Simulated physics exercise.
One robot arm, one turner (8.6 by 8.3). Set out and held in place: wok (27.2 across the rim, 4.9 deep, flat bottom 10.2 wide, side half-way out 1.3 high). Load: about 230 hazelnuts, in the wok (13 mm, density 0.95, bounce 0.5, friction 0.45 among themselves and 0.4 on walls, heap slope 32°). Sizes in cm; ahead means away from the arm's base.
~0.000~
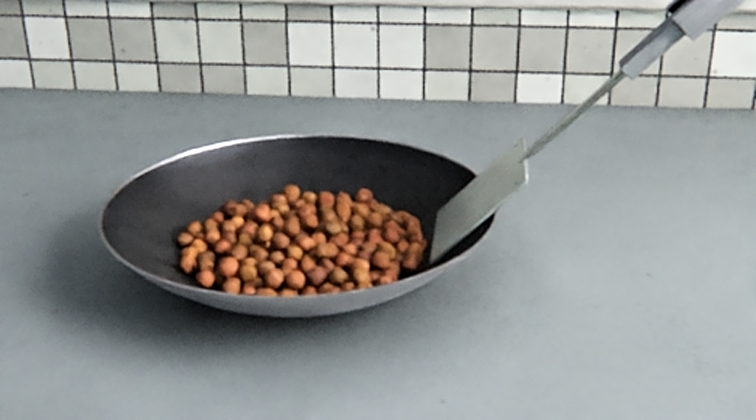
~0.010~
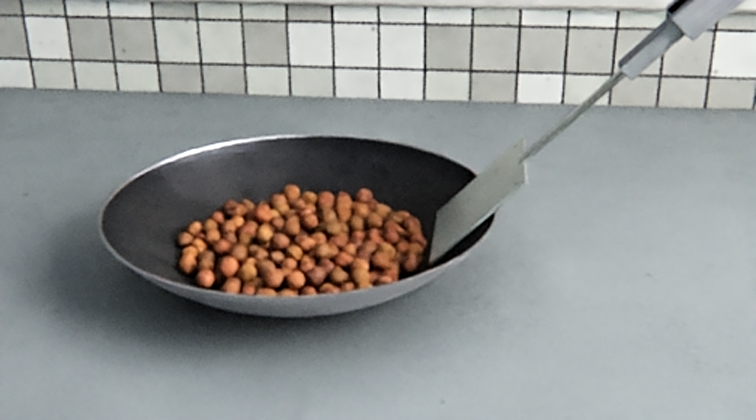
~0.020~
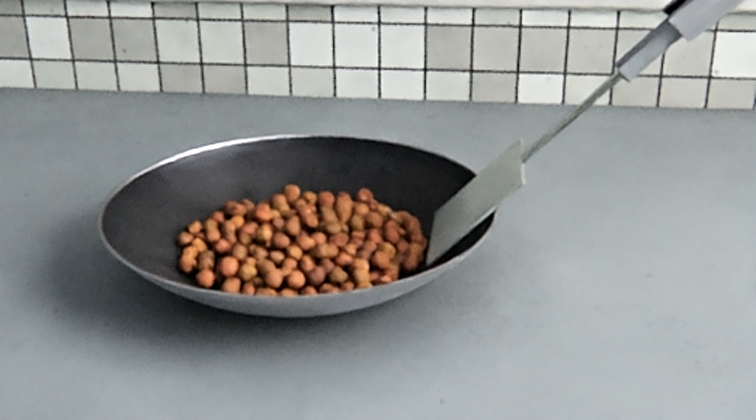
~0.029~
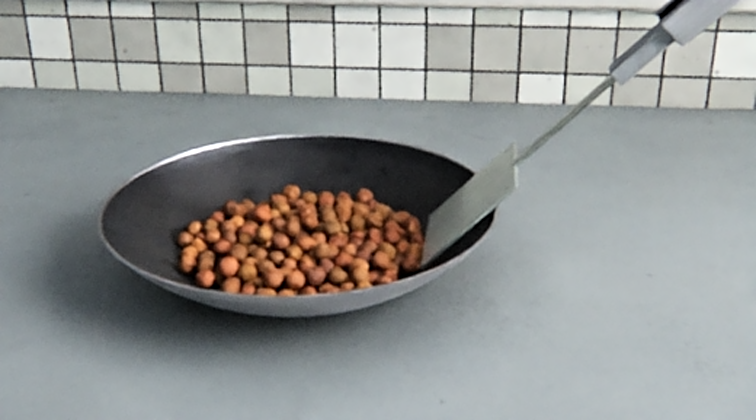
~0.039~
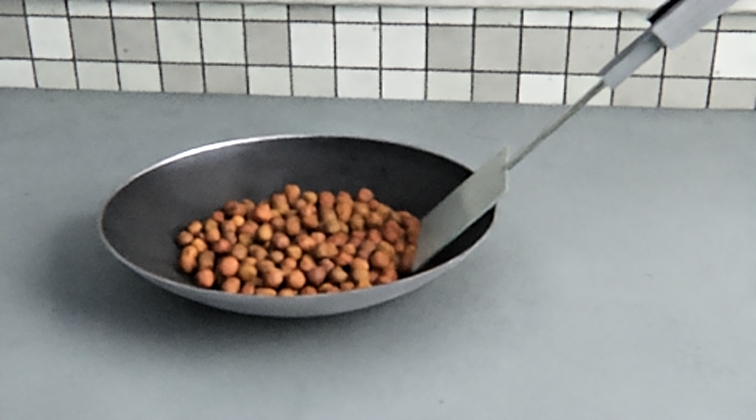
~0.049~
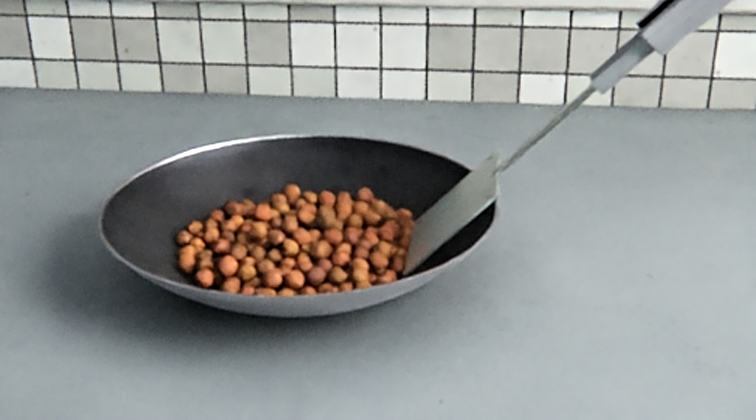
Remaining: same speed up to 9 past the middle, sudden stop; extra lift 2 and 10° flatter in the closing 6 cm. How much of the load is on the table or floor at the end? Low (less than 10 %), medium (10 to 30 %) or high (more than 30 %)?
Answer: Medium; 10 to 30 % of the hazelnuts finish on the table or floor.
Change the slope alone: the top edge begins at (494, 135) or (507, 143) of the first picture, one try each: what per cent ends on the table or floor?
Some 20 and 20 per cent.
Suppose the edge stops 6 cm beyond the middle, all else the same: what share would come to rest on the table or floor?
It would be near 0 per cent.
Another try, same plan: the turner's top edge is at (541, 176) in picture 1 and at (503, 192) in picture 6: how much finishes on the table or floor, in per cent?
About 35 per cent.
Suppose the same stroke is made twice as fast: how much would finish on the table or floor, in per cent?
Then about 45 per cent.
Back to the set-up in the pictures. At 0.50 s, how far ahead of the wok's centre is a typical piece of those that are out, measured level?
Some 18 cm.
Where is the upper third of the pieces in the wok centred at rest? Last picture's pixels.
At about (176, 220).
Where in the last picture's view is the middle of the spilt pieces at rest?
At about (18, 252).
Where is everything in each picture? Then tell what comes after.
In the first frame, the turner top edge at (526, 158), sloping 46°; upper third of the load around (299, 238), from x 185 to 420, top at y 195; 232 in the wok.
In the second frame, the turner top edge at (525, 158), sloping 46°; upper third of the load around (299, 238), from x 185 to 420, top at y 195.
In the third frame, the turner top edge at (522, 159), sloping 46°; upper third of the load around (299, 238), from x 185 to 420, top at y 195.
In the fourth frame, the turner top edge at (516, 163), sloping 46°; upper third of the load around (299, 238), from x 185 to 420, top at y 195.
In the fifth frame, the turner top edge at (508, 167), sloping 46°; upper third of the load around (299, 237), from x 185 to 415, top at y 195.
In the sixth frame, the turner top edge at (499, 171), sloping 46°; upper third of the load around (304, 237), from x 185 to 405, top at y 195; 232 in the wok.
After 0.15 s, sloping 46°, highest piece 5 above the table; 232 in the wok.
After 0.25 s, sloping 43°, highest piece 6 above the table; 231 in the wok, 1 on the blade or in flight.
After 0.50 s, sloping 36°, highest piece 6 above the table; 195 in the wok, 33 on the table or floor, 4 on the blade or in flight.
After 1.55 s, sloping 36°, highest piece 6 above the table; 194 in the wok, 38 on the table or floor.
In the end, 194 in the wok, 38 on the table or floor. That is 16 % on the table or floor.
